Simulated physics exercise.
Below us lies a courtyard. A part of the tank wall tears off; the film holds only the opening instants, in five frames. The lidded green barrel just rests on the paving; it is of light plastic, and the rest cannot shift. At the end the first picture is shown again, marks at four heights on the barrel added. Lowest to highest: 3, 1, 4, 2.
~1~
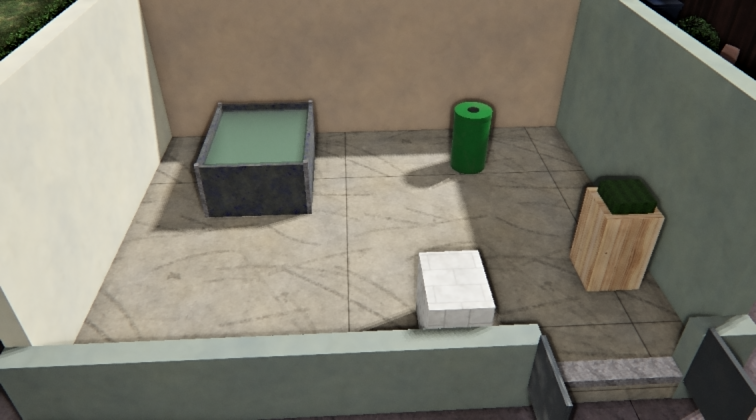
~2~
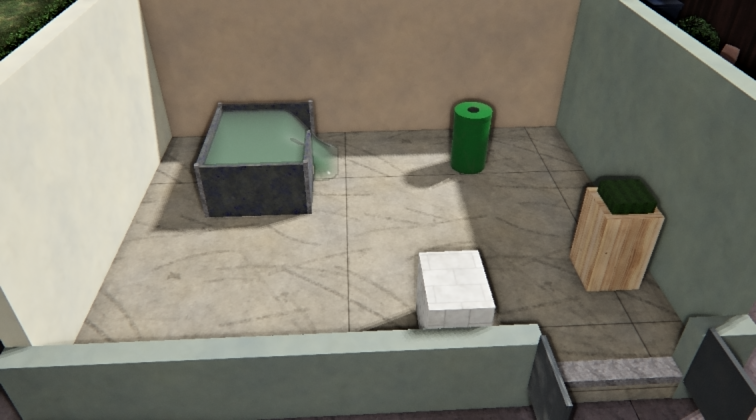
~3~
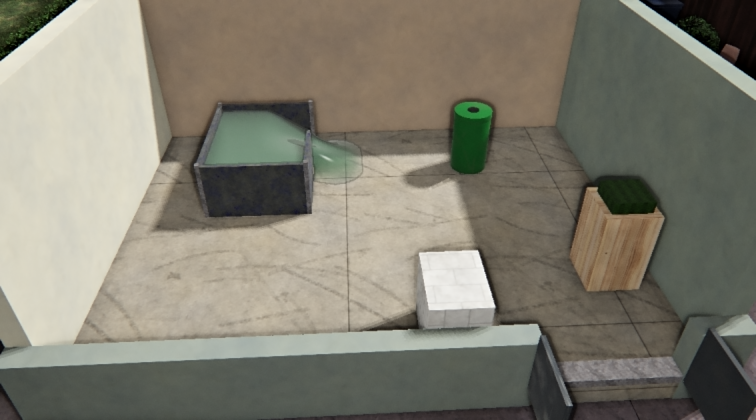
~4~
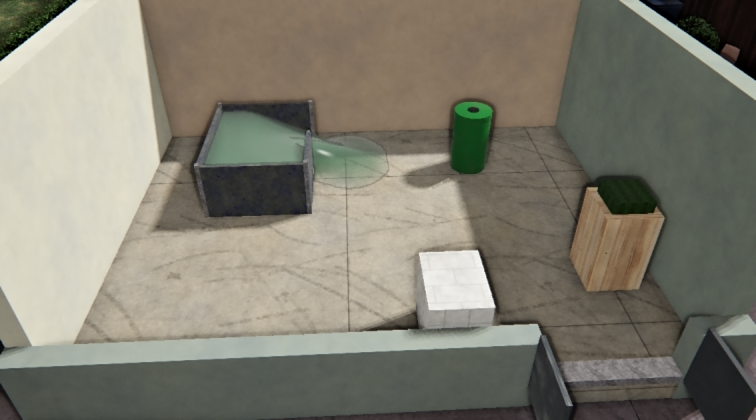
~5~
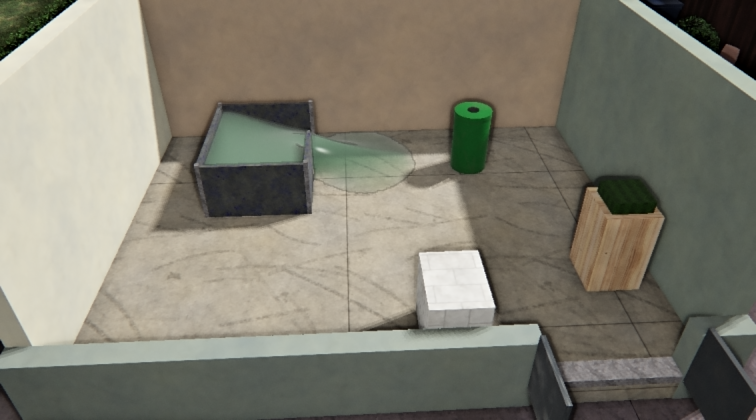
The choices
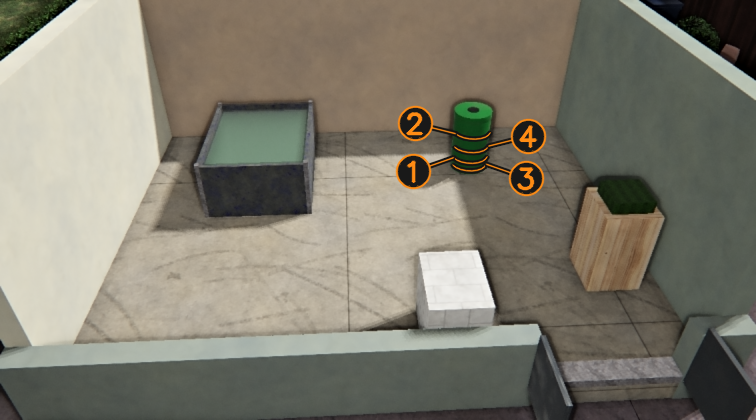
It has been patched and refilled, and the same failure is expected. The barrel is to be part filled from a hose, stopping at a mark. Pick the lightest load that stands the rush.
Go for 4.
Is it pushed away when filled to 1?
Yes, it does.
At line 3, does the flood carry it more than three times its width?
Yes, clearly.
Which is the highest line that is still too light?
1.
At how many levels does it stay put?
Two of them.
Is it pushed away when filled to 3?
Yes, it does.
In orange, 1 at (472, 163); 2 at (475, 139); 3 at (471, 170); 4 at (473, 152); from the bottom up 3, 1, 4, 2.
Choosing 1, it is pushed about its own width away.
Choosing 2, it does not move.
Choosing 3, it is pushed about 5 times its own width away.
Choosing 4, it does not move.
